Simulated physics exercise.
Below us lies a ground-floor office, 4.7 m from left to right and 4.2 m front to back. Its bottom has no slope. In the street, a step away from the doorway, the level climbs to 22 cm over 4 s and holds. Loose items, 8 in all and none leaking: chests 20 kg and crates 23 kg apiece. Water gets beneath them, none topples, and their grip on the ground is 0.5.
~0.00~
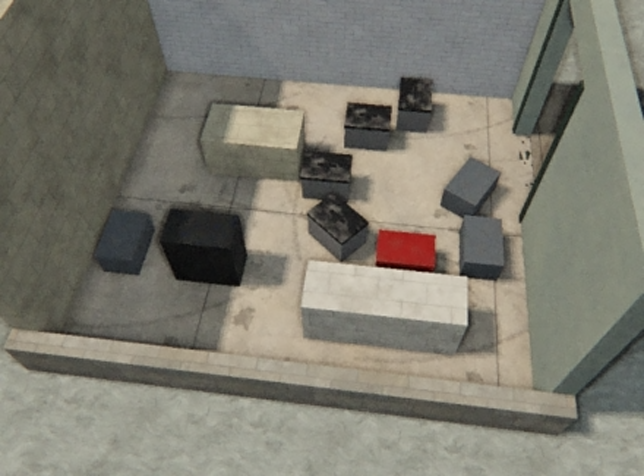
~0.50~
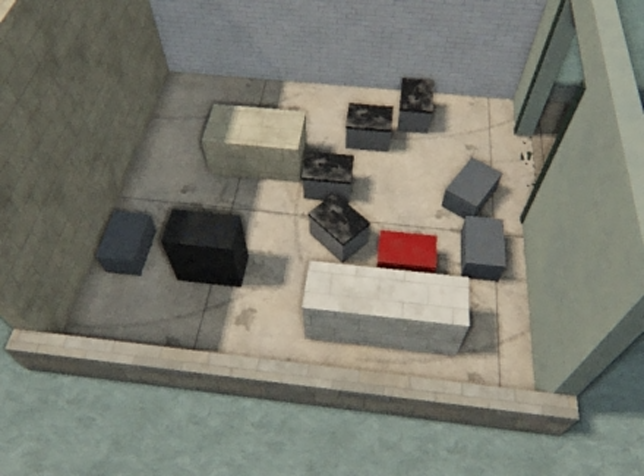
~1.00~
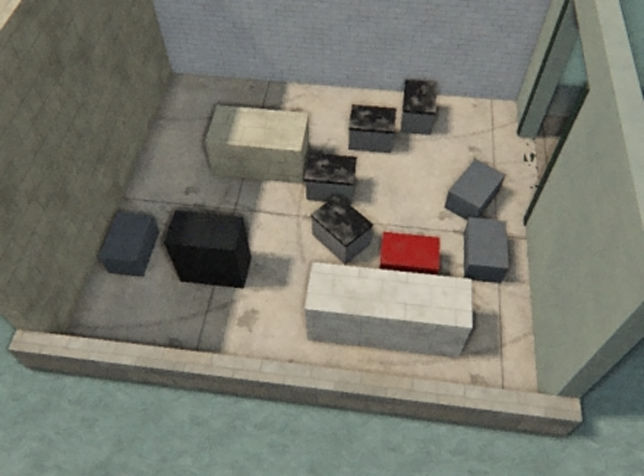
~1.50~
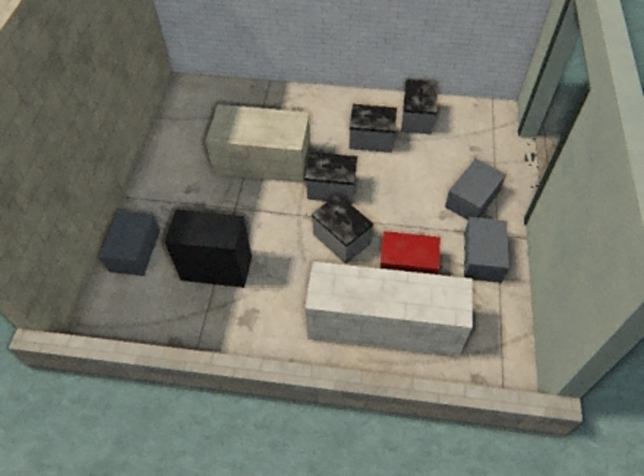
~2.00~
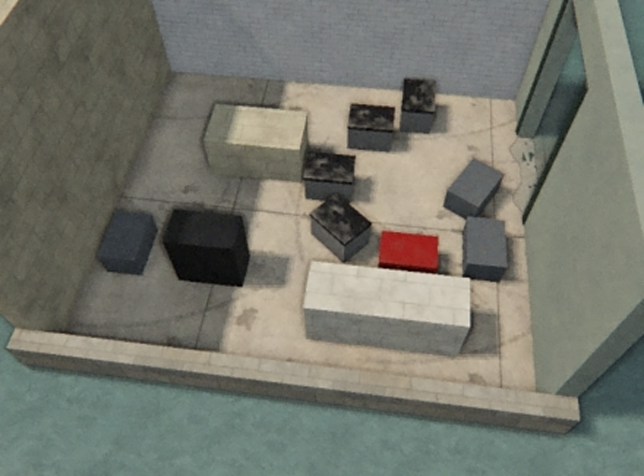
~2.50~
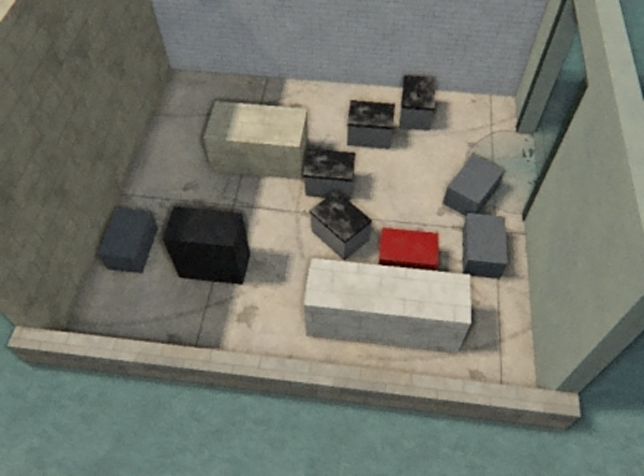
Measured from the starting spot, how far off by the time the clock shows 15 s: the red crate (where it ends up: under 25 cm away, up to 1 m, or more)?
The red crate stays put.
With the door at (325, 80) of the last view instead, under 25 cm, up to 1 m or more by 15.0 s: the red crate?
In that case the red crate travels far.
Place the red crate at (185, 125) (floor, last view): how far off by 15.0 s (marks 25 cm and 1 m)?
It gets carried off.
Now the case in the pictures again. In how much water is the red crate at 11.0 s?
About 7 cm.
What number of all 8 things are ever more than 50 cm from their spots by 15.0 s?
That makes 6.
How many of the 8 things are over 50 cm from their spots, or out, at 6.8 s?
By then 2.
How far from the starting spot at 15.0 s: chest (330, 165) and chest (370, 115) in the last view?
In turn: 250 cm, 250 cm.
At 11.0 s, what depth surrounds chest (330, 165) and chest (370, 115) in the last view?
Roughly 11 and 15 cm.
After 3.5 s the red crate is near (409, 246), 0.0 m from its start, aground; 0 afloat.
After 6.8 s the red crate is near (409, 254), 0.1 m from its start, aground; 2 afloat.
After 11.0 s the red crate is near (409, 254), 0.1 m from its start, aground; 4 afloat.
After 15.0 s the red crate is near (410, 252), 0.1 m from its start, afloat; 7 afloat.
